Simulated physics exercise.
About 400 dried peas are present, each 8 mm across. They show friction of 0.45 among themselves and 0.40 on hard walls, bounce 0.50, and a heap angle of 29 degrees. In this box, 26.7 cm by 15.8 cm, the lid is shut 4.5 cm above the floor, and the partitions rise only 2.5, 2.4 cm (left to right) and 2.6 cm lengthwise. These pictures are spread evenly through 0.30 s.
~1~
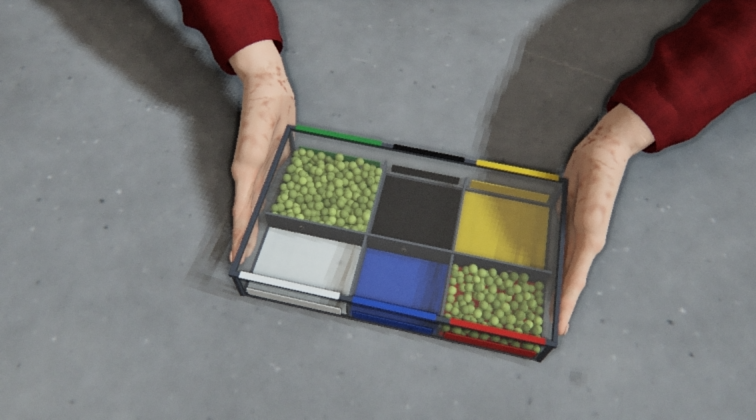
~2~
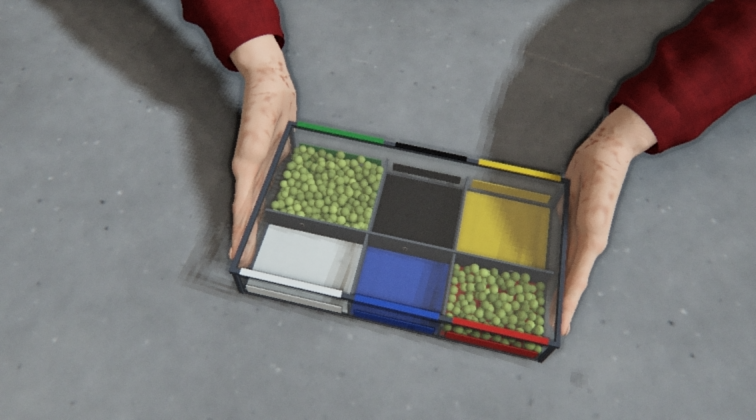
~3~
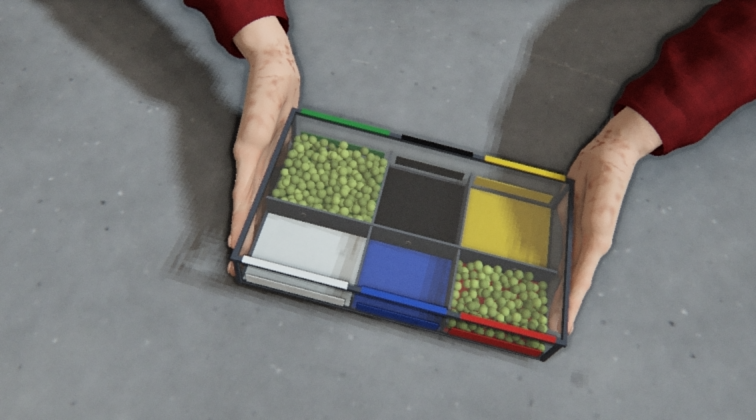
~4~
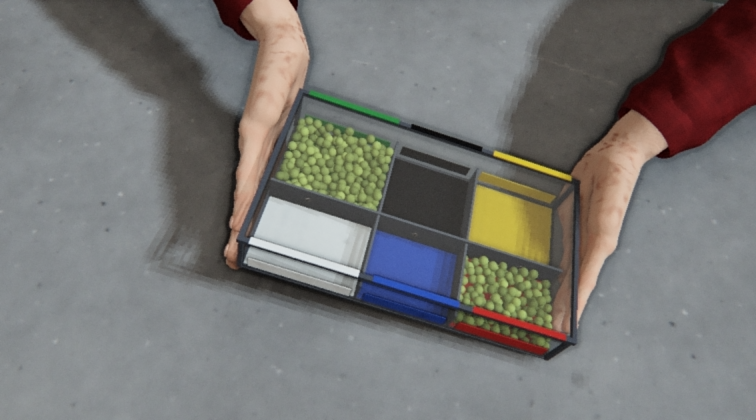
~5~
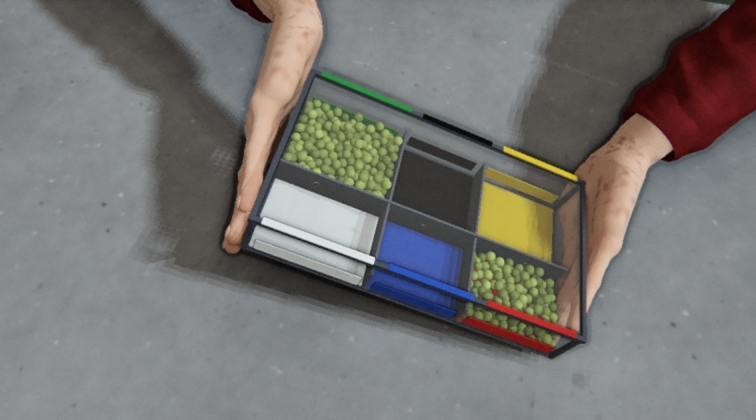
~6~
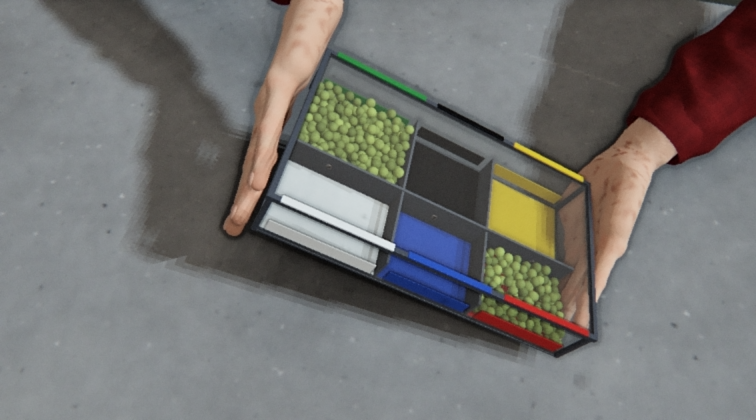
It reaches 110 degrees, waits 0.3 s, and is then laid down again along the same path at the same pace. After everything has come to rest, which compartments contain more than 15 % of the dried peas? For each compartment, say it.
Red: More than 15 %, blue: Not more than 15 %, green: Not more than 15 %, yellow: More than 15 %, white: Not more than 15 %, black: Not more than 15 %.
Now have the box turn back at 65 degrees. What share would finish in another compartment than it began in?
About 30 per cent.
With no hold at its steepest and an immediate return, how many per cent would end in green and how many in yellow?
In per cent: Green 10, yellow 55.
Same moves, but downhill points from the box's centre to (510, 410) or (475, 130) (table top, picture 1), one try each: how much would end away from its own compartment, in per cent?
First try: Around 65 percent; second try: Around 35 percent.
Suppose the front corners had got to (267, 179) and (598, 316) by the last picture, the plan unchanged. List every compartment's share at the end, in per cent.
In per cent, the final split is red 20, blue 0, green 10, yellow 55, white 0, black 15.
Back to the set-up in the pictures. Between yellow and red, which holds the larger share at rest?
That would be the yellow compartment.
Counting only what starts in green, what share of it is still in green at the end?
My estimate is roughly 10 percent.
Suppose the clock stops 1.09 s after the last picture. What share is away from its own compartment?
Roughly 55 percent.
Then, 1.09 s after the last picture, tilt 110 degrees; red 30 %, green 15 %, yellow 50 %, black 5 %.
Then, 1.81 s after the last picture, tilt 55 degrees; red 30 %, green 10 %, yellow 60 %.
Then, 2.57 s after the last picture, tilt 0 degrees; red 30 %, green 5 %, yellow 60 %.
In the end, red 30 %, blue 0 %, green 5 %, yellow 60 %, white 0 %, black 0 %.
